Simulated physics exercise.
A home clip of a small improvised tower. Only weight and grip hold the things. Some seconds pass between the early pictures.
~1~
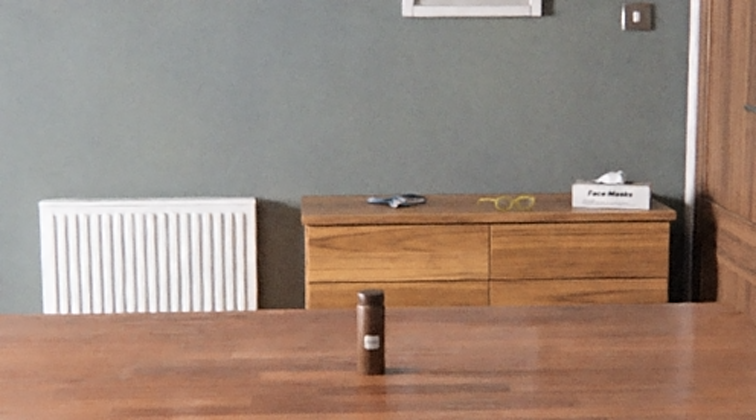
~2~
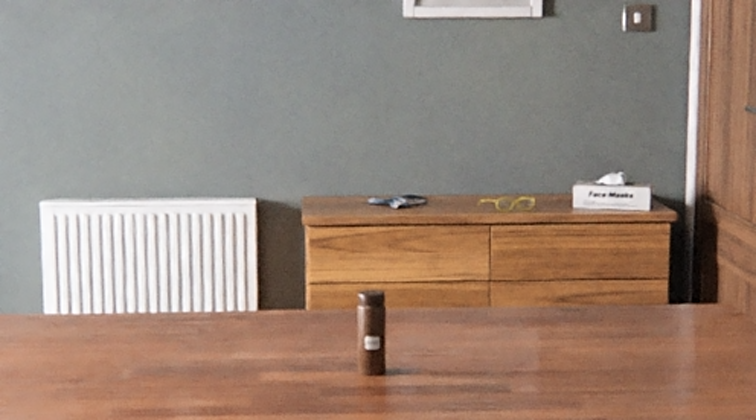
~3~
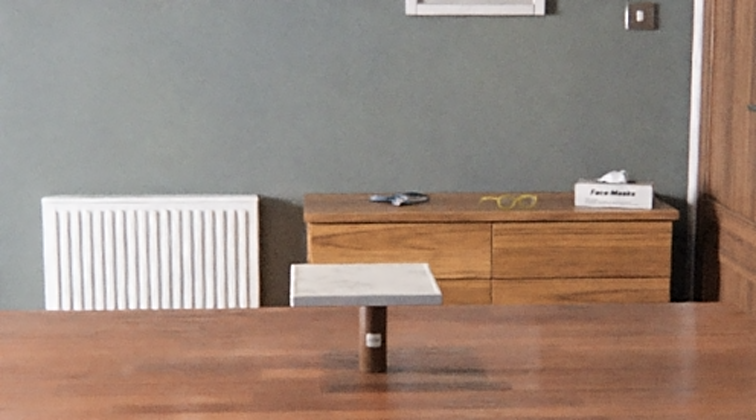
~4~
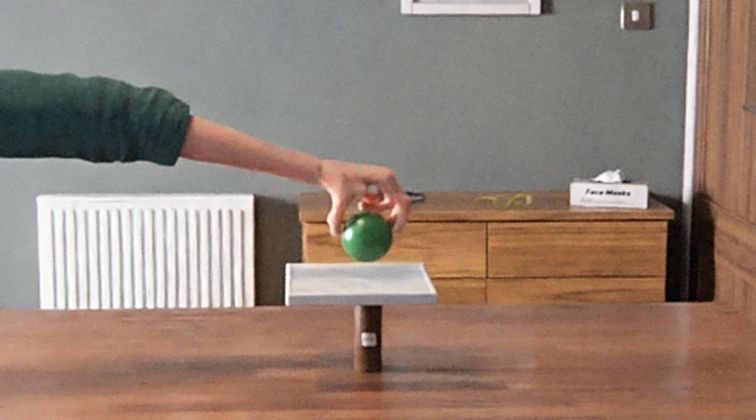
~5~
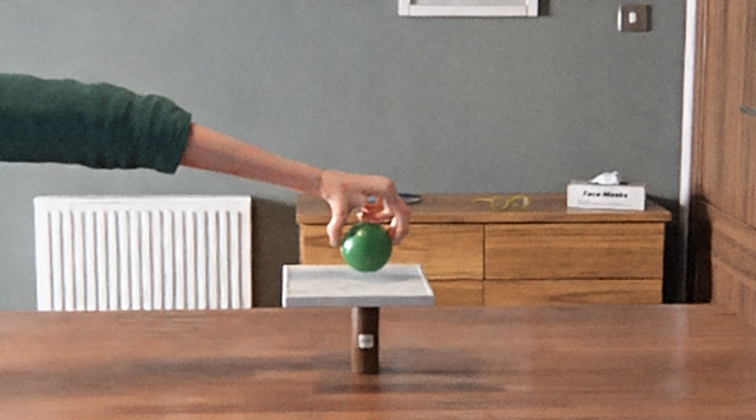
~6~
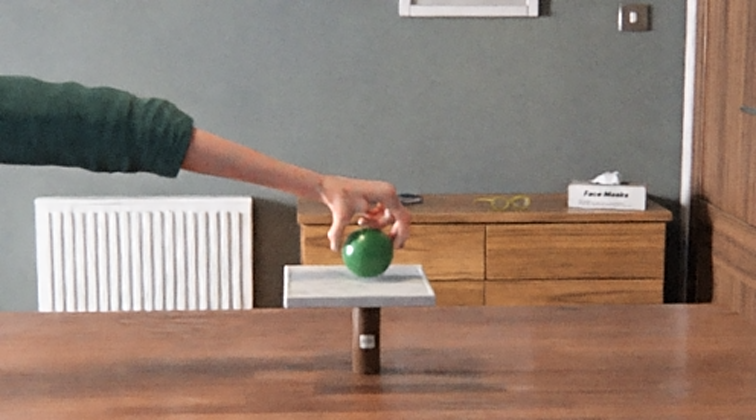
Hand in a green sleeve reaching from the left and lowering a green apple onto a pale tray atop a brown shaker.
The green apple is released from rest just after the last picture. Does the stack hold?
It keeps its balance.
Then, 0.50 s past the last view, nothing moves.
Then, 1.30 s past the last view, green apple resting near (368, 253).
Finally, all 3 still in place. Final places as the last picture's camera would see them, green apple near (368, 253). The stack holds.
